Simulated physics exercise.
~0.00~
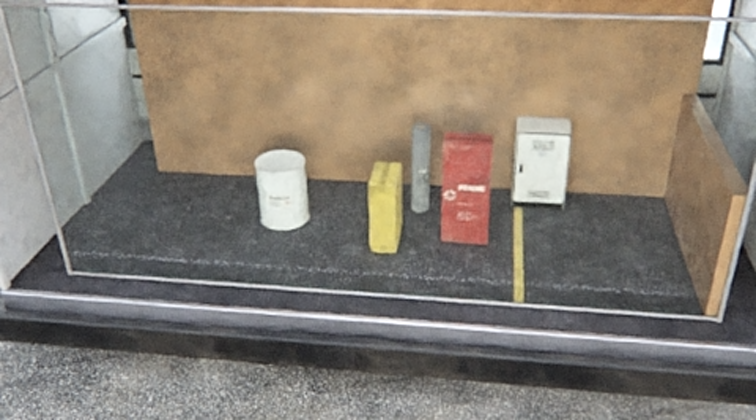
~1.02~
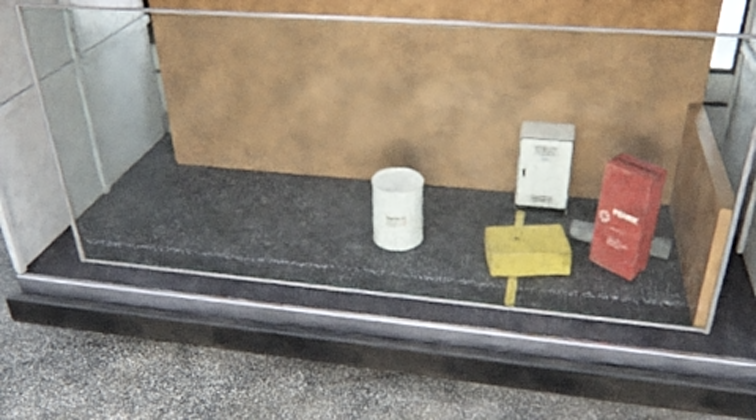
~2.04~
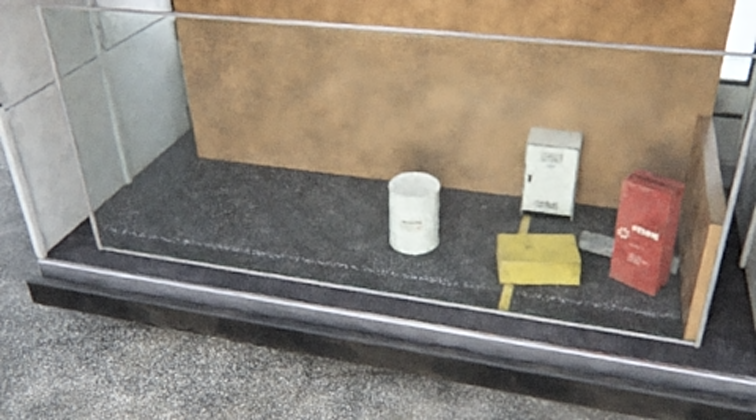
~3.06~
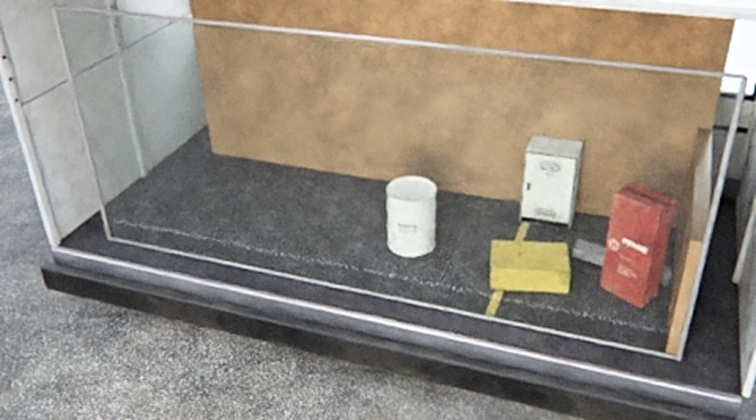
In a glass-fronted bay, four objects shift right, and the yellow box and grey roll topple.
